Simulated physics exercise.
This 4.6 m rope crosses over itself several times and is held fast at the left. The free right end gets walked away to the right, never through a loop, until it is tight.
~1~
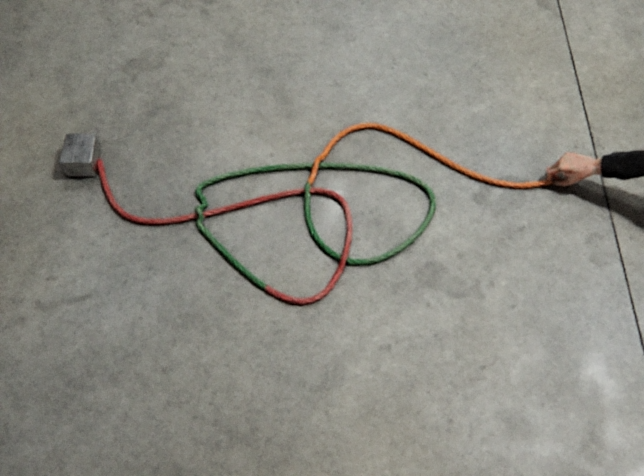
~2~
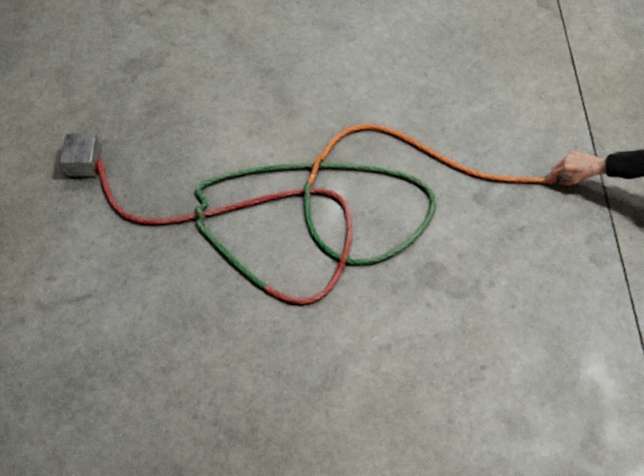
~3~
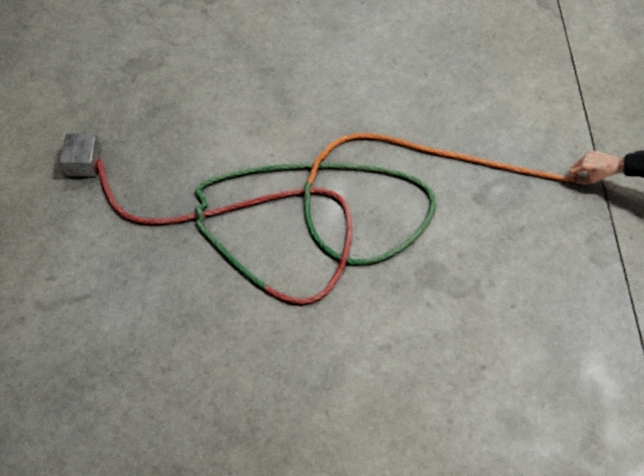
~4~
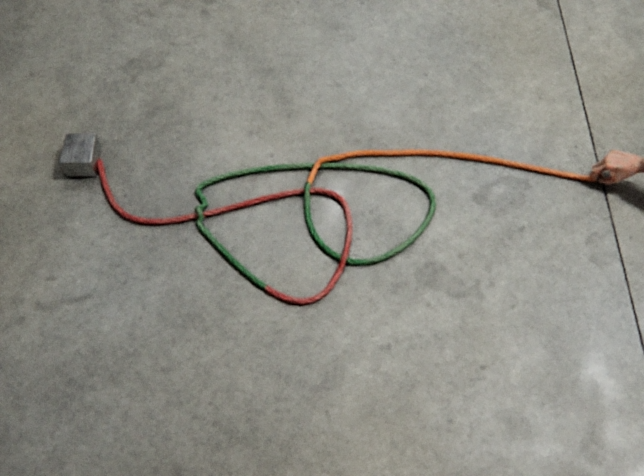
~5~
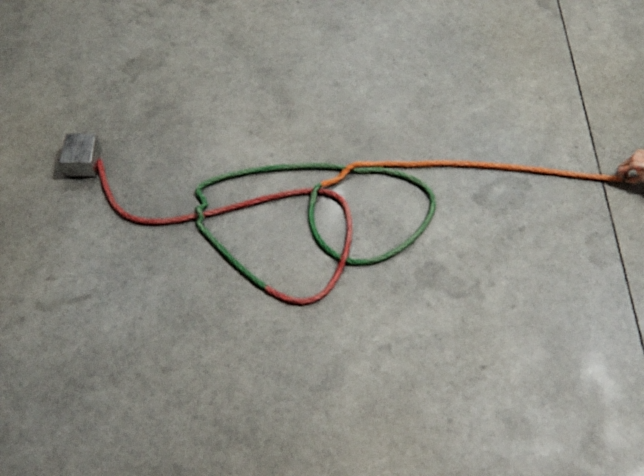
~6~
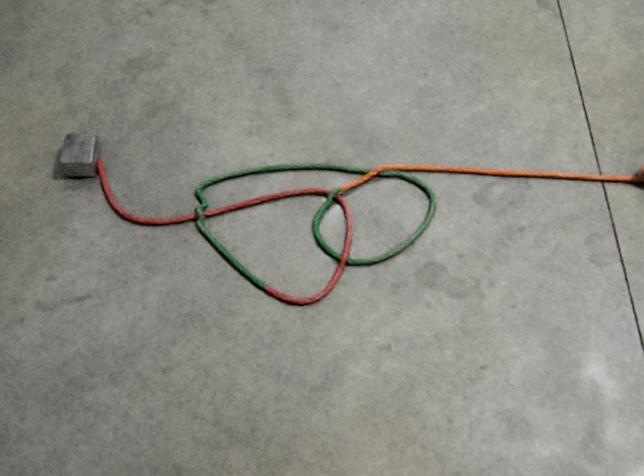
A hand at the right draws the orange end of a rope rightward across a grey concrete floor, seen from above by a still camera. The rope, red at the left by a small grey block, crosses itself in green and red loops in the middle. The orange arc flattens into a nearly straight line, then the nearby green loop shifts slightly right as the hand moves almost out of view.
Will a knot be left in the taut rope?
Yes: The rope ties itself.
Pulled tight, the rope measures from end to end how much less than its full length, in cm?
Roughly 20 cm.
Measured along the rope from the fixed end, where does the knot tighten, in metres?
Position: Approx. 1.2 m along.
Next, the ends are 2.6 m apart, loops still 31 cm across.
Then, the ends are 3.3 m apart, loops still 25 cm across.
After that, the ends are 4.1 m apart, loops still 23 cm across.
Later, the ends are 4.4 m apart, loops still 7 cm across.
At the end, the ends are 4.4 m apart, loops still 6 cm across.
